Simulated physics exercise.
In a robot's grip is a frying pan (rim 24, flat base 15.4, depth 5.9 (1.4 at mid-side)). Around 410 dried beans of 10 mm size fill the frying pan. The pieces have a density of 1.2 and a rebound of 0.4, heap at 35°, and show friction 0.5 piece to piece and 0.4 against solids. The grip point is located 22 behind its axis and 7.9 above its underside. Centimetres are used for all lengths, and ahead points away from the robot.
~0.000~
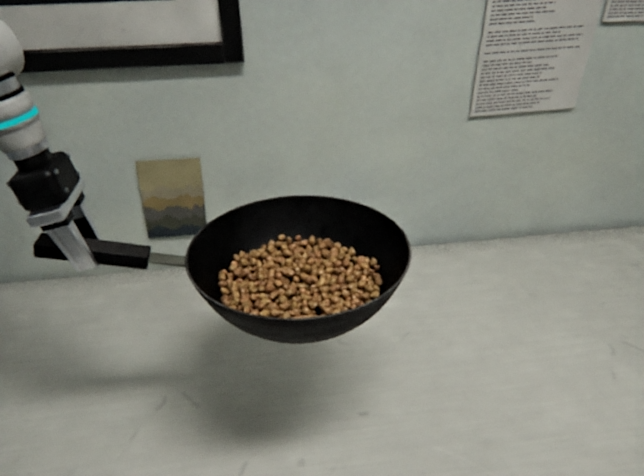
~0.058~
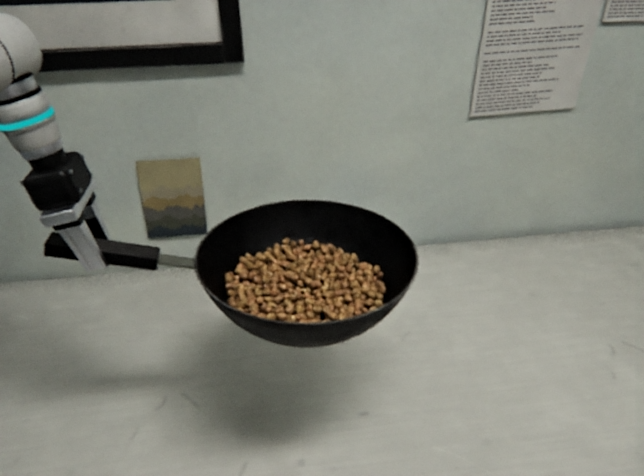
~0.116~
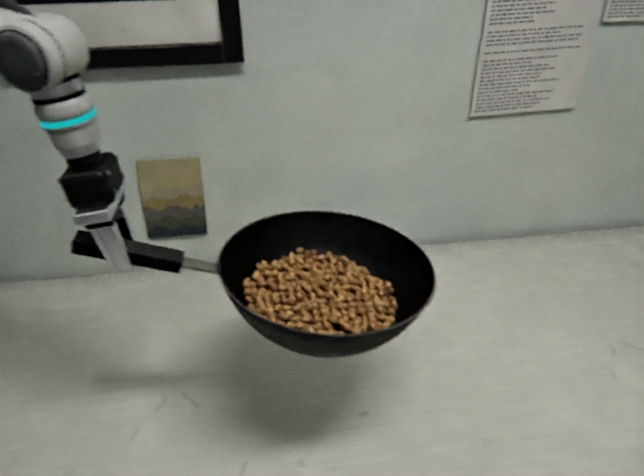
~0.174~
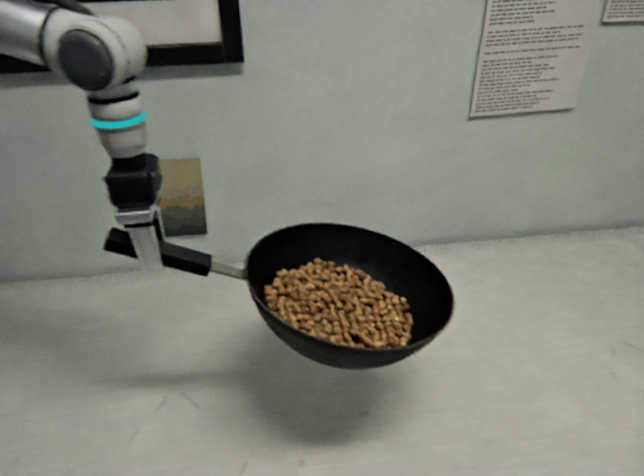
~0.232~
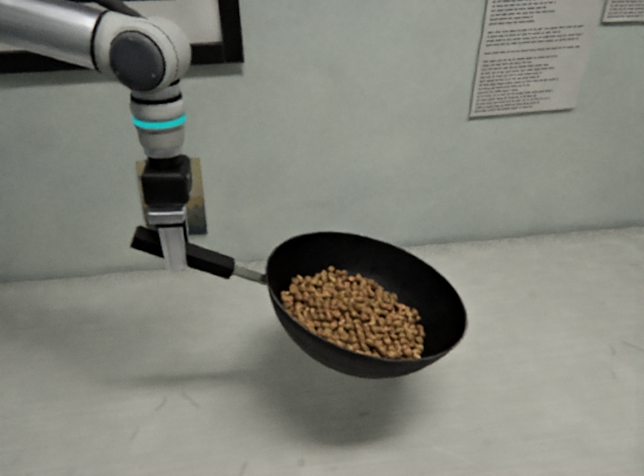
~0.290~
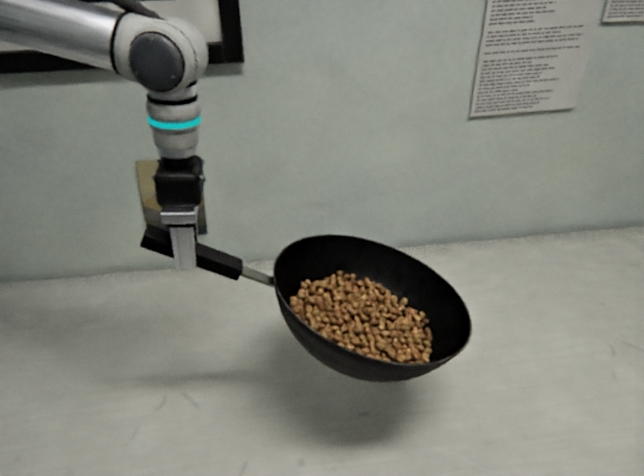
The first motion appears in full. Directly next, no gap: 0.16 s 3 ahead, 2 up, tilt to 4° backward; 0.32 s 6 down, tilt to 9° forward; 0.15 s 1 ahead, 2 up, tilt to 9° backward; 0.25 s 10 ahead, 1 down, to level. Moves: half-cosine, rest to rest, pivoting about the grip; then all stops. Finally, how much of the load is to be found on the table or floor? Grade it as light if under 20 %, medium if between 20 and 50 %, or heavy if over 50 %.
Grade: Light, under 20 %.
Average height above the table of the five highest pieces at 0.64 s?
About 24 centimetres.
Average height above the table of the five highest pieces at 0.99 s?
Close to 34 cm above the tabletop.
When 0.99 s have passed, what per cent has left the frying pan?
By that moment, something like 5 percent.
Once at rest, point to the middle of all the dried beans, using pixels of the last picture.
Centre at rest: About (518, 285).
By 0.64 s, tilted 5° forward, highest piece 25 above the table; 391 in the frying pan, 23 in flight or on a rim.
By 0.99 s, tilted 7° backward, highest piece 34 above the table; 386 in the frying pan, 27 on the table or floor, 1 in flight or on a rim.
By 1.37 s, level, highest piece 21 above the table; 387 in the frying pan, 27 on the table or floor.
By 2.42 s, level, highest piece 21 above the table; 387 in the frying pan, 27 on the table or floor.
Final count, 387 in the frying pan, 27 on the table or floor. That is 7 % on the table or floor.
